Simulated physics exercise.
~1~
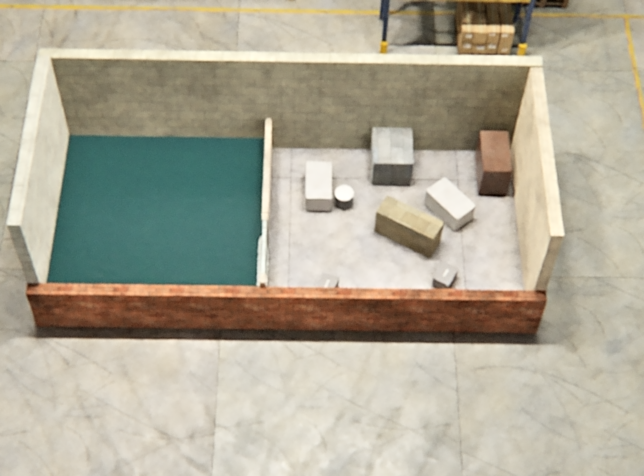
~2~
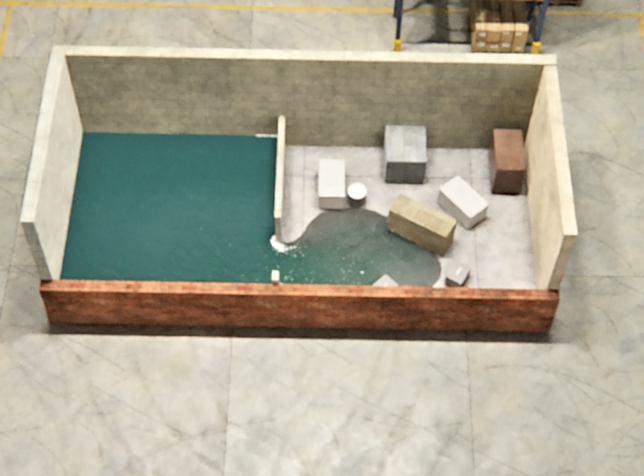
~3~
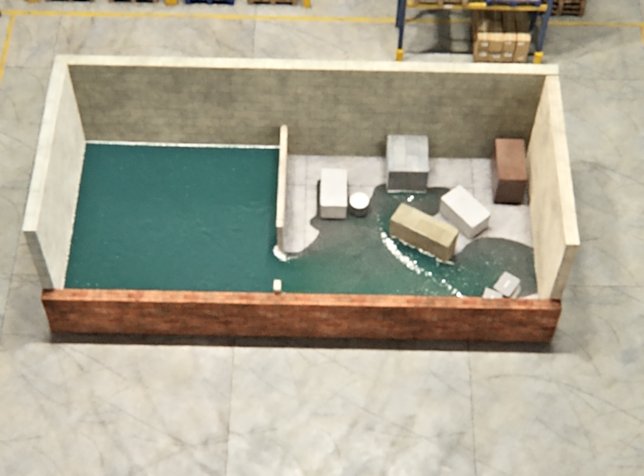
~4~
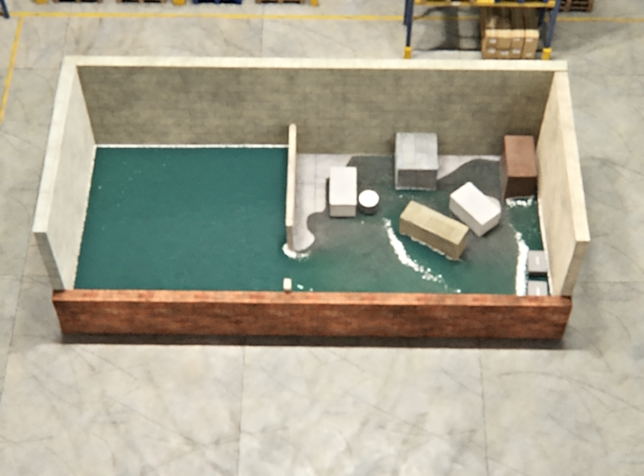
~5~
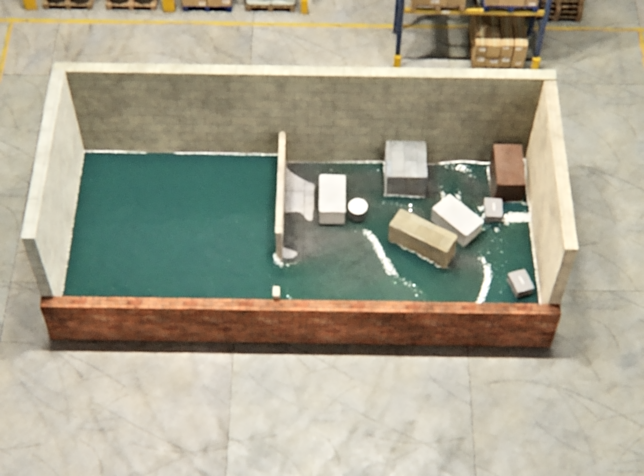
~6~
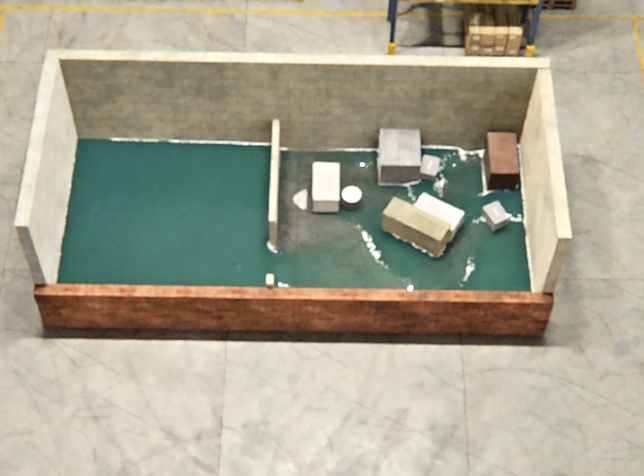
A walled enclosure held green water on its left side, which poured through a gap in the dividing wall and spread across the dry right side, sweeping two small pale blocks rightward, then up and back left among the larger boxes, ending with both sides flooded.
